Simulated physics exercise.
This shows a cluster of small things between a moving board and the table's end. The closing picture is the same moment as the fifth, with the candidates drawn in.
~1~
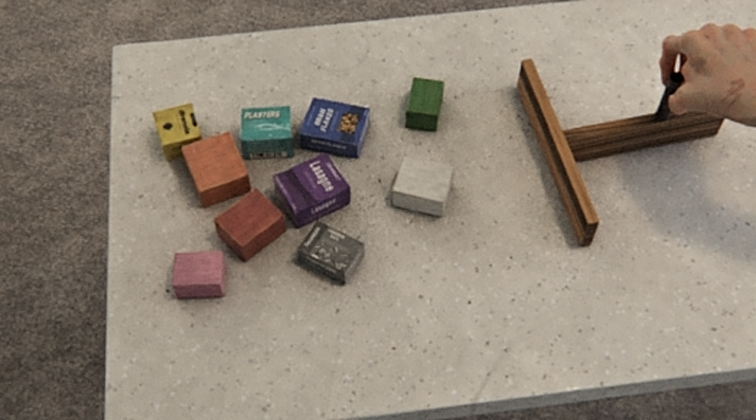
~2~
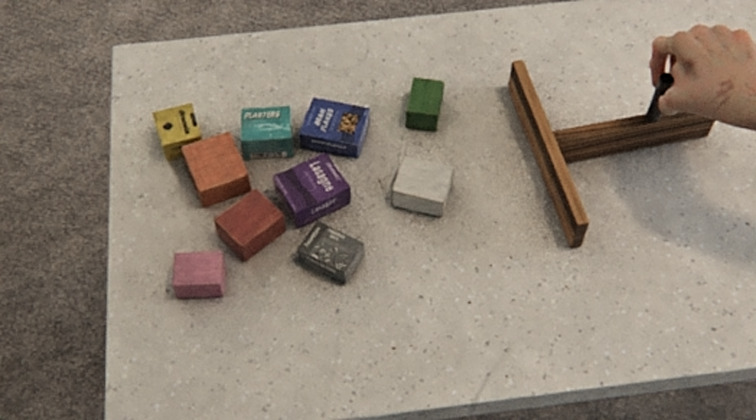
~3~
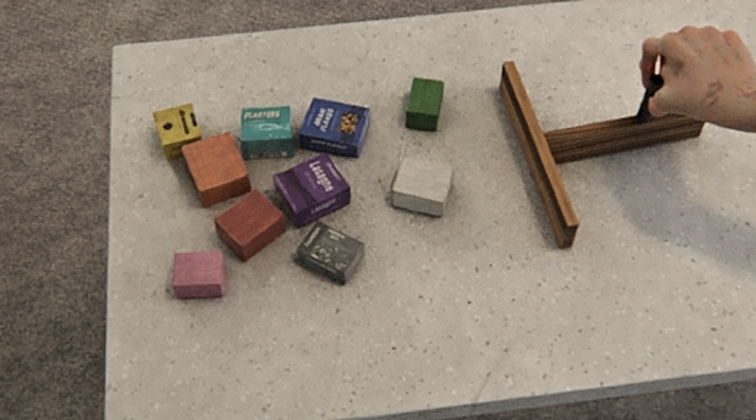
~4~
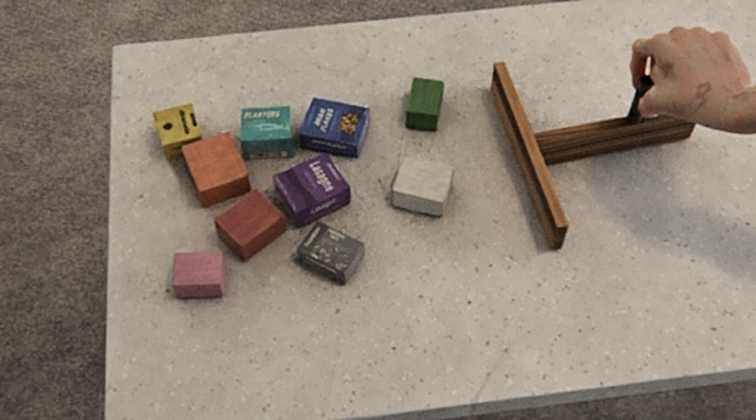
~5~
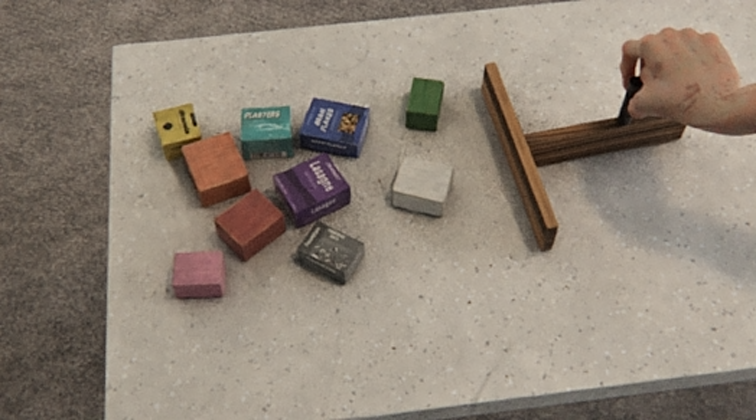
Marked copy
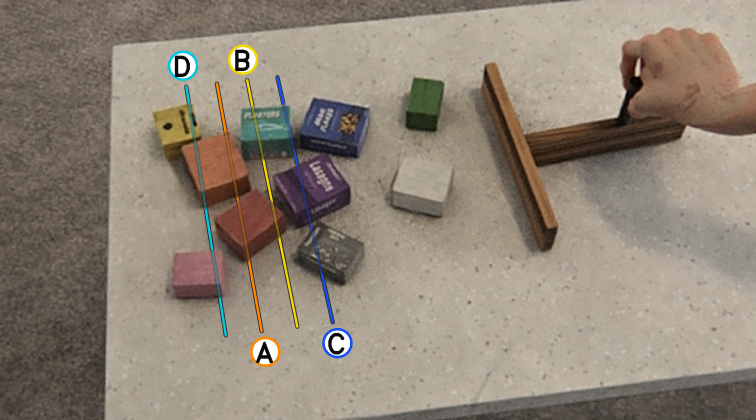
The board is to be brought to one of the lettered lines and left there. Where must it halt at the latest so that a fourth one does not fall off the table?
As far as mark D.
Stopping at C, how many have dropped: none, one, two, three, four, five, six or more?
By then, none.
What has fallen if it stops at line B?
The yellow packet goes over.
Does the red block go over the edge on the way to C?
By then, no.
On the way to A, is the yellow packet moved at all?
Yes.
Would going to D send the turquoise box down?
Yes.
On the marked copy, A at (237, 197); B at (270, 194); C at (303, 190); D at (204, 201).
With D. Early on, board (408, 152); green block (367, 112); turquoise box (262, 133).
Further on, board (294, 165); yellow packet (110, 129); turquoise box (156, 131).
At the end, board (204, 174); turquoise box over the edge; orange block over the edge; three fallen.
As for the rest, A is within the limit but short; B is within the limit but short; C is within the limit but short.
